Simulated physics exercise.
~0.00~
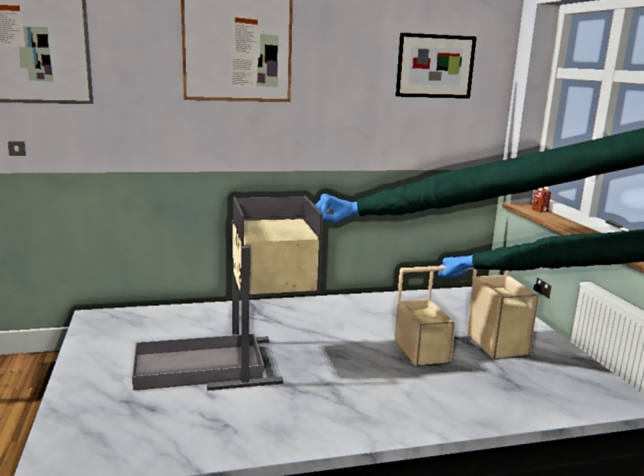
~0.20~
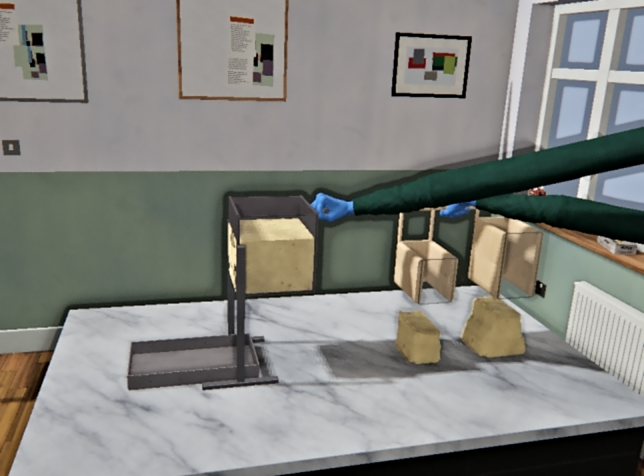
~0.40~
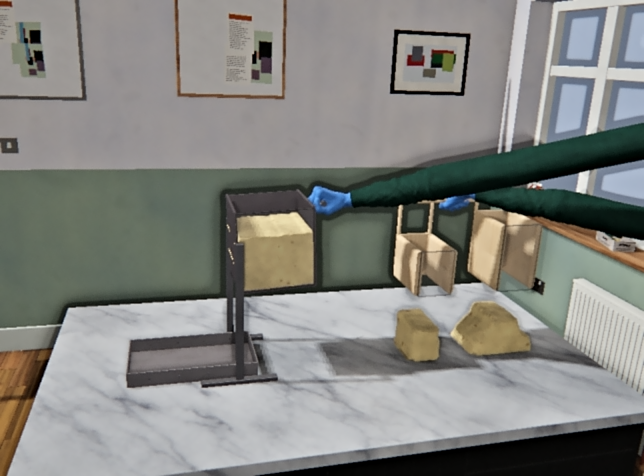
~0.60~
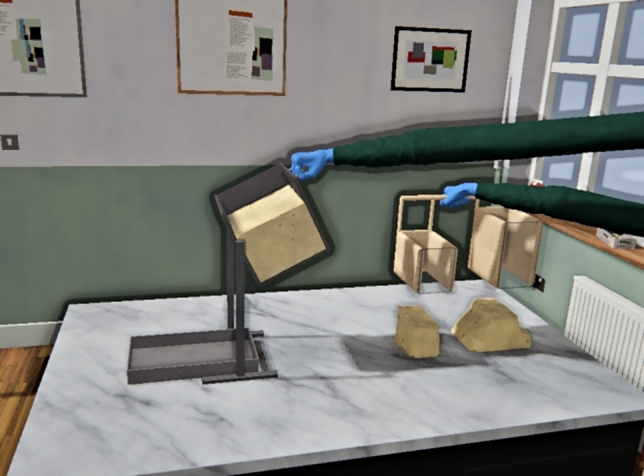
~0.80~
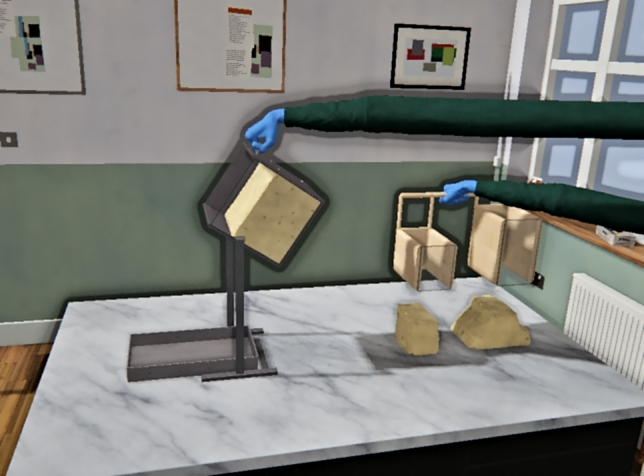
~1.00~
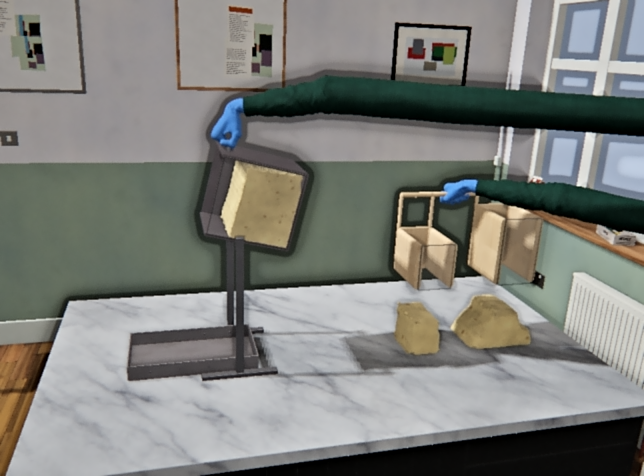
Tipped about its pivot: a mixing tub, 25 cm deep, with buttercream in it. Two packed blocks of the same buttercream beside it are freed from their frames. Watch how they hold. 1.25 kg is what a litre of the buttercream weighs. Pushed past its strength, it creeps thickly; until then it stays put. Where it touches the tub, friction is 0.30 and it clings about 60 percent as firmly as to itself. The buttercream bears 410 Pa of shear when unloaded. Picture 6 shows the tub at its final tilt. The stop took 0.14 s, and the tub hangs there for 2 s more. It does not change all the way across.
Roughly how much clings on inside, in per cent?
Roughly 99 per cent.
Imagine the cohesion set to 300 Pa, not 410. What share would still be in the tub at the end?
I'd expect about 80 percent.
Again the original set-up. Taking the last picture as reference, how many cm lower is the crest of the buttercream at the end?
5 cm or so.
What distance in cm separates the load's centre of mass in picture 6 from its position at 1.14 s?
The shift is near 2 cm.
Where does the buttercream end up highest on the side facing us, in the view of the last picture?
Roughly at pixel (283, 184).
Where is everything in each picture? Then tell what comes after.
In the first frame, handle-side rim at (320, 215), tilt 0 degrees; top of the buttercream at (315, 238); blocks stand 13 cm, 20 cm (left to right).
In the second frame, handle-side rim at (315, 214), tilt 0 degrees; top of the buttercream at (310, 238); blocks stand 12 cm, 16 cm (left to right).
In the third frame, handle-side rim at (312, 208), tilt 3 degrees; top of the buttercream at (307, 232); blocks stand 12 cm, 13 cm (left to right).
In the fourth frame, handle-side rim at (293, 179), tilt 27 degrees; top of the buttercream at (300, 204); blocks stand 12 cm, 13 cm (left to right).
In the fifth frame, handle-side rim at (253, 158), tilt 57 degrees; top of the buttercream at (277, 176); blocks stand 12 cm, 13 cm (left to right).
In the sixth frame, handle-side rim at (223, 158), tilt 77 degrees; top of the buttercream at (252, 168); blocks stand 12 cm, 13 cm (left to right).
After 1.14 s, the tub is at 77 degrees and holds 100 %.
After 1.31 s, the tub is at 77 degrees and holds 100 %.
After 1.48 s, the tub is at 77 degrees and holds 99 %.
After 1.65 s, the tub is at 77 degrees and holds 99 %.
After 3.00 s, at the end, the tub is at 77 degrees and holds 99 %.
